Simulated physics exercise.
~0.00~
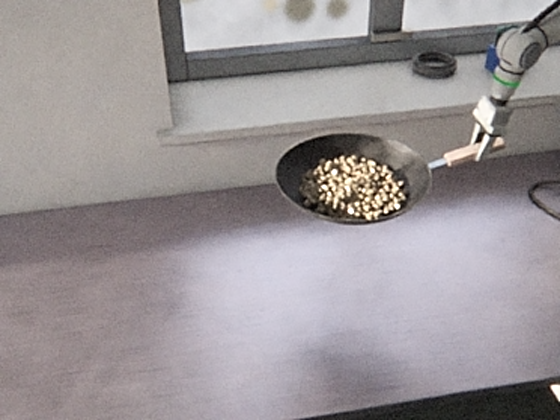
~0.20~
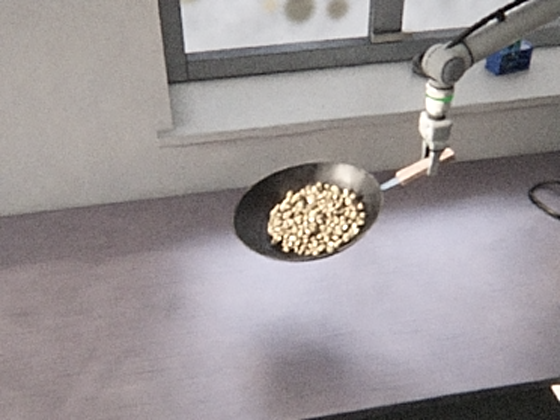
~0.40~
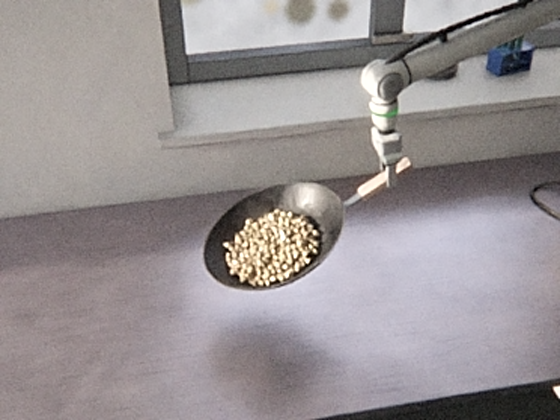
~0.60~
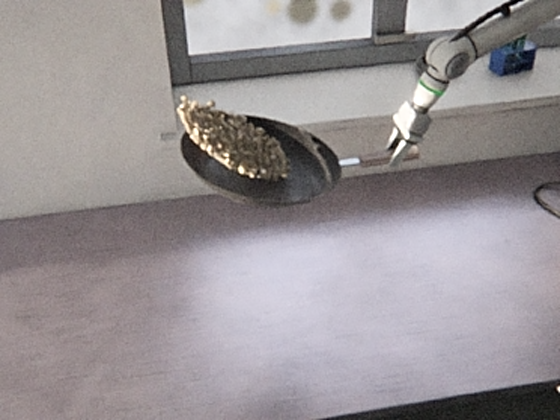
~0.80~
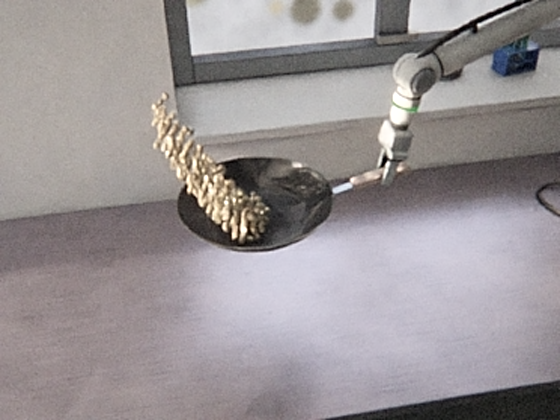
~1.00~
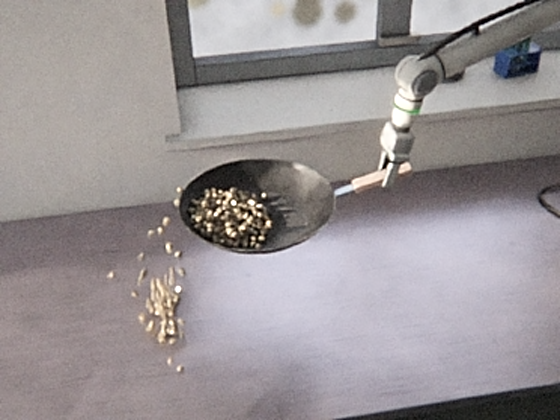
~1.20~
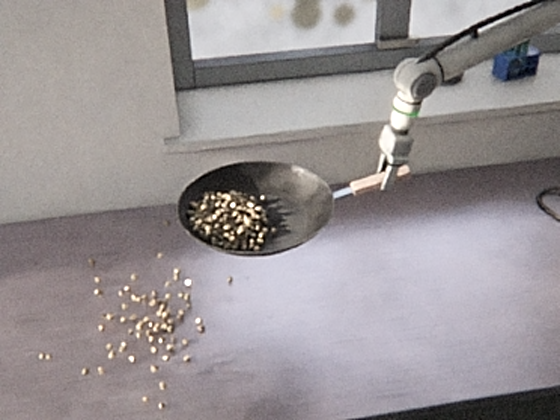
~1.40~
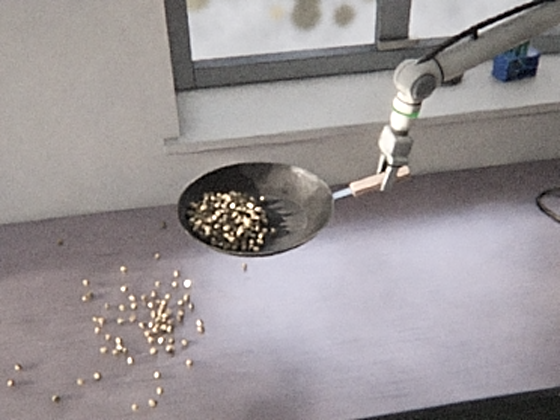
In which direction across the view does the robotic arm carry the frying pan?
The arm carries the frying pan to the left.
